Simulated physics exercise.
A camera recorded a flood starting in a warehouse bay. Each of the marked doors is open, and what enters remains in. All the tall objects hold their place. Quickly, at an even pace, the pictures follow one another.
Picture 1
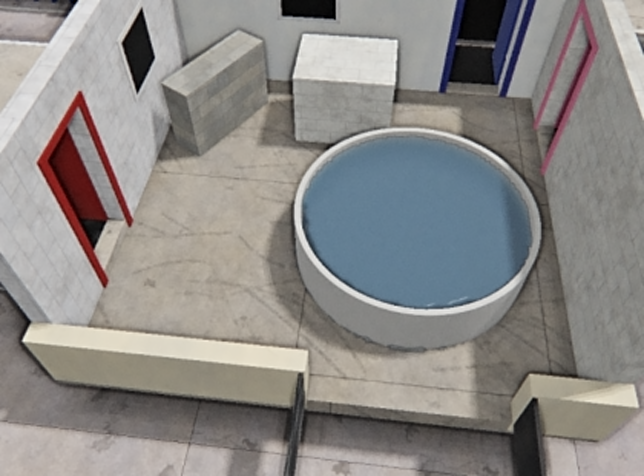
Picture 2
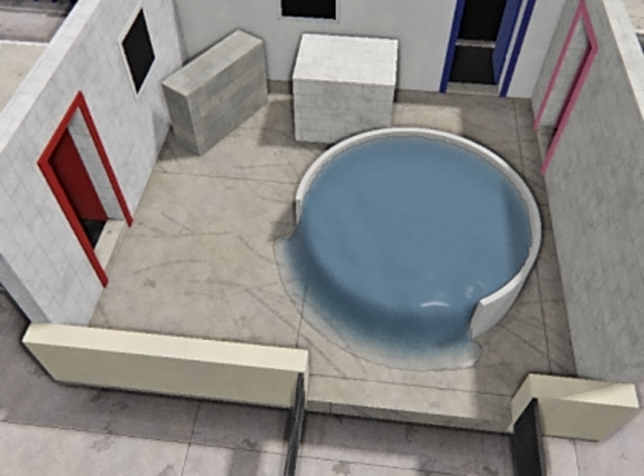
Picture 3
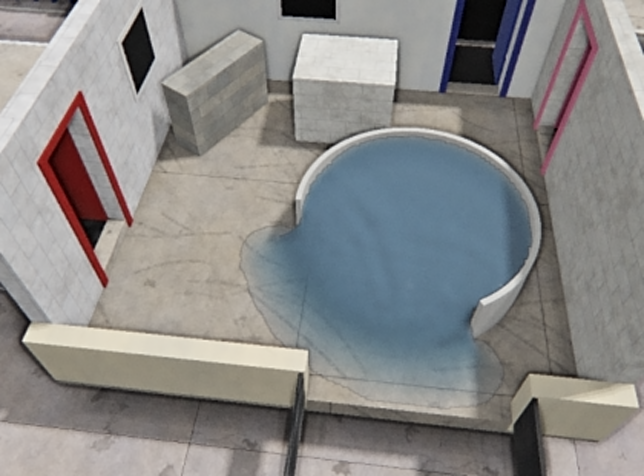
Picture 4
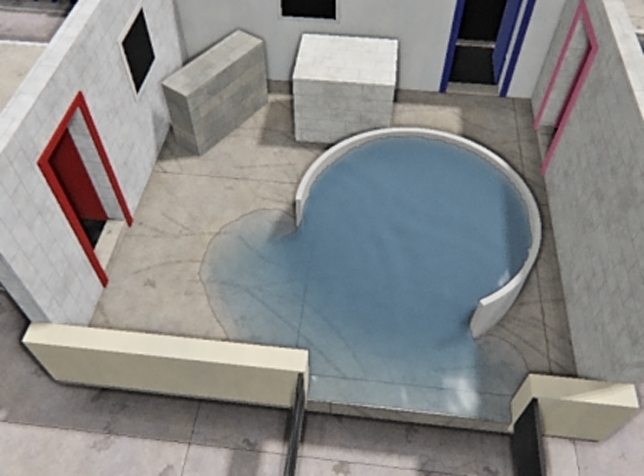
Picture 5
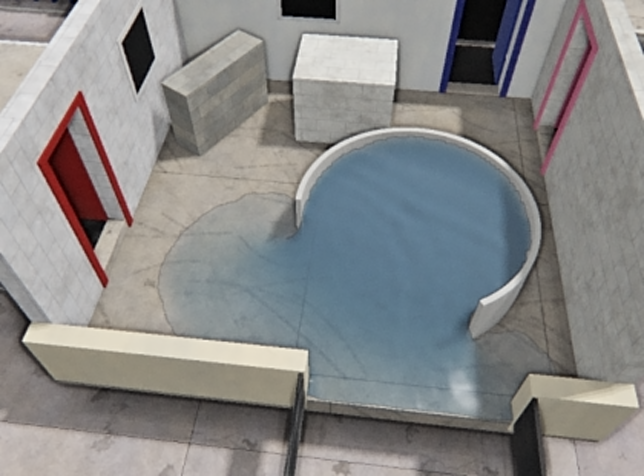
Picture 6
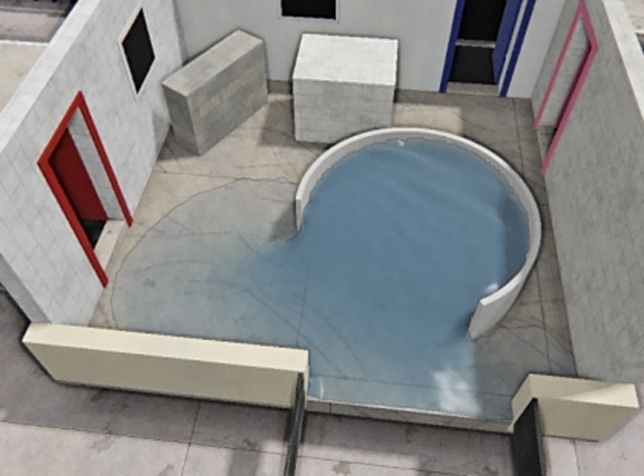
Water pours from the broken front of a round tank and spreads left across the floor.
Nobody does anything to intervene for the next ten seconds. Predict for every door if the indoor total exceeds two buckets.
Outcome: I predict the red door will overshoot two buckets; I predict the pink door will remain at two buckets or below; I predict the blue door will overshoot two buckets.
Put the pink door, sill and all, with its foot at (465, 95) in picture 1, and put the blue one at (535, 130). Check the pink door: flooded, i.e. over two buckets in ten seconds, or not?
The pink door stays inside the limit, I'd say.
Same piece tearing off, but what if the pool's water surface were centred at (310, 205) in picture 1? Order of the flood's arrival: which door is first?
The door meant here is the red door.
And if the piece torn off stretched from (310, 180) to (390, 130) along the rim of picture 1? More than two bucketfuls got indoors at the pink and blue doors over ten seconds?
Pink: Past the mark; blue: Past the mark.
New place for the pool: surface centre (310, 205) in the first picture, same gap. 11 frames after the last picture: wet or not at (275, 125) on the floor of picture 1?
Well, it ends up unwetted there.
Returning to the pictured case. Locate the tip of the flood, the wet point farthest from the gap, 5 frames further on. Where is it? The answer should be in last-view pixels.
Farthest reach: (156, 163).
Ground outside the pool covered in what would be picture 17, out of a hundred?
It comes to roughly 45 in a hundred.
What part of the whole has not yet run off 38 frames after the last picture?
I make it around 54 per cent.
A moment on, water covers 40 % of the floor; the red door under two buckets in, the pink door not reached, the blue door not reached.
Next, water covers 45 % of the floor; the red door over two buckets in, the pink door not reached, the blue door not reached.
Then, water covers 70 % of the floor; the red door far over two buckets in, the pink door not reached, the blue door not reached.
Later, water covers 85 % of the floor; the red door far over two buckets in, the pink door wet at the sill, nothing in, the blue door wet at the sill, nothing in.
In the end, water covers 100 % of the floor; the red door far over two buckets in, the pink door under two buckets in, the blue door over two buckets in.
